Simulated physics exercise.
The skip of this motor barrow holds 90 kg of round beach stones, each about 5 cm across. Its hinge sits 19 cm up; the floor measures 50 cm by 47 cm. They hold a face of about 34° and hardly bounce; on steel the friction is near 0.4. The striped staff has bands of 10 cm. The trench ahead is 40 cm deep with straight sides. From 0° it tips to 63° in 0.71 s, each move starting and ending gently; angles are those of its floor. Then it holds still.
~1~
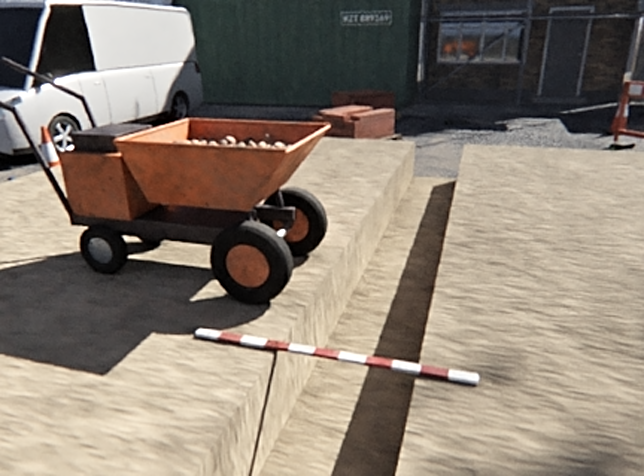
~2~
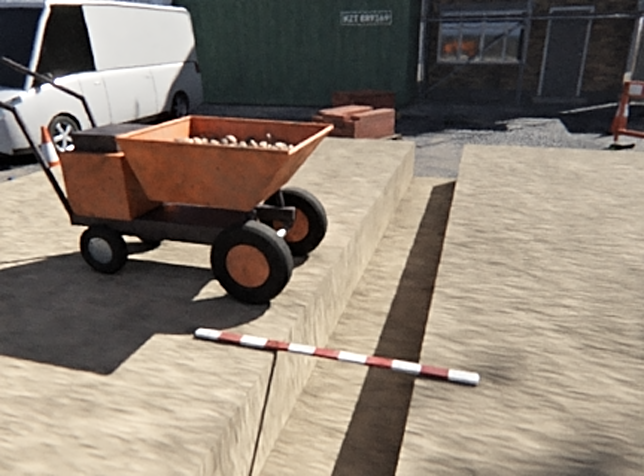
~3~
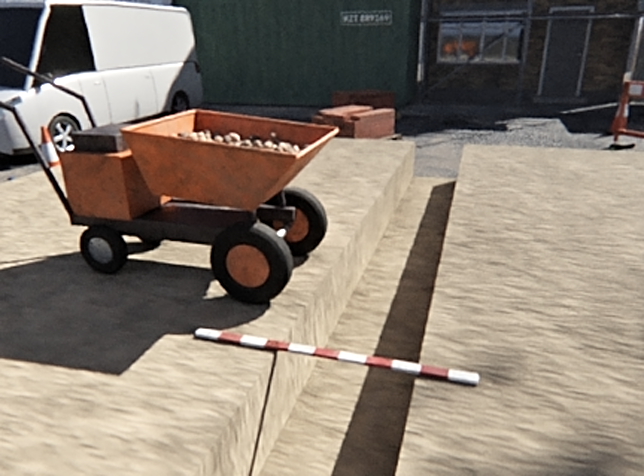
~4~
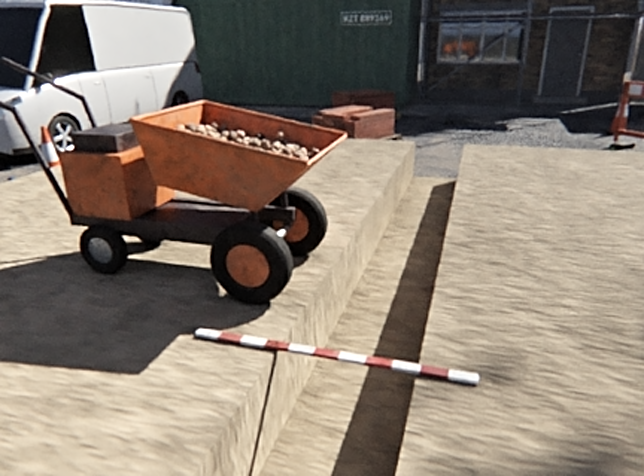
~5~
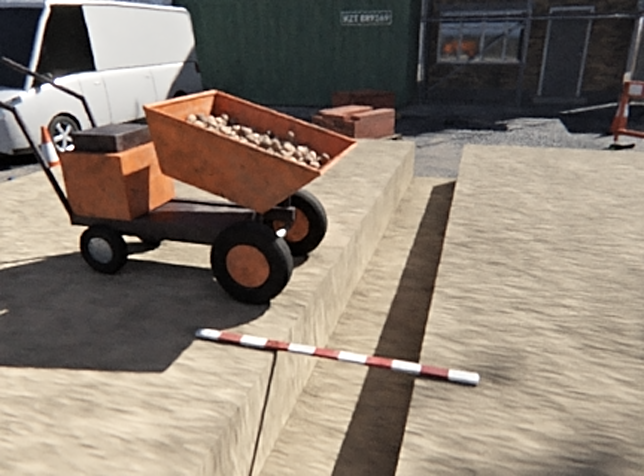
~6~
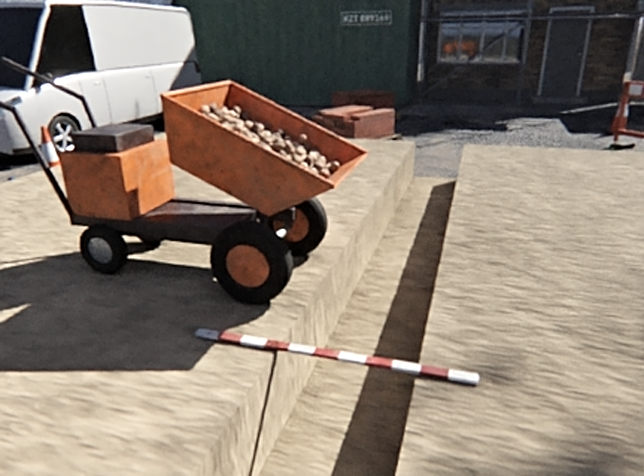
On a sunlit yard beside a narrow trench, an orange motor barrow stood still while its skip of round stones tilted forward to the right, slowly at first, its back end rising steadily higher.
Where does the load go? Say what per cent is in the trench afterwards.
Some 62 per cent of it.
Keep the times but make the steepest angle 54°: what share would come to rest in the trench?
Then about 40 per cent.
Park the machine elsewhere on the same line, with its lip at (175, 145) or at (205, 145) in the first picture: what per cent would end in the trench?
About 80 and 100 per cent.
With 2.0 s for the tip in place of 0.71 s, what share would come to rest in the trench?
In that case some 80 per cent.
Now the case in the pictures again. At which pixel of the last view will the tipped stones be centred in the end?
Their middle is at about (417, 349).
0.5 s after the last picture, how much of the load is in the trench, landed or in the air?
About 15 per cent by then.
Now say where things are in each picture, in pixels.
In the first frame, the skip is at 0°, its lip at (286, 151); the top of the load is at (256, 146).
In the second frame, the skip is at 1°, its lip at (289, 153); the top of the load is at (229, 145).
The third frame shows lip at (297, 157), floor tilted 5°, highest stones at (207, 138).
In the fourth frame, the skip is at 10°, its lip at (308, 164); the top of the load is at (206, 131).
The fifth frame shows lip at (321, 174), floor tilted 17°, highest stones at (210, 122).
In the sixth frame, the skip is at 24°, its lip at (334, 187); the top of the load is at (222, 113).
Then, 0.2 s after the last picture the floor is at 53°, 100 % in the skip; the foremost stones are at (355, 219).
Then, 0.5 s after the last picture the floor is at 63°, 86 % in the skip, 13 % in the trench, 1 % past the trench; the foremost stones are at (437, 259).
Then, 0.9 s after the last picture the floor is at 63°, 39 % in the skip, 25 % in the trench, 37 % past the trench; the foremost stones are at (569, 310).
Then, 2.8 s after the last picture the floor is at 63°, 0 % in the skip, 62 % in the trench, 38 % past the trench; the foremost stones are past the picture's edge.
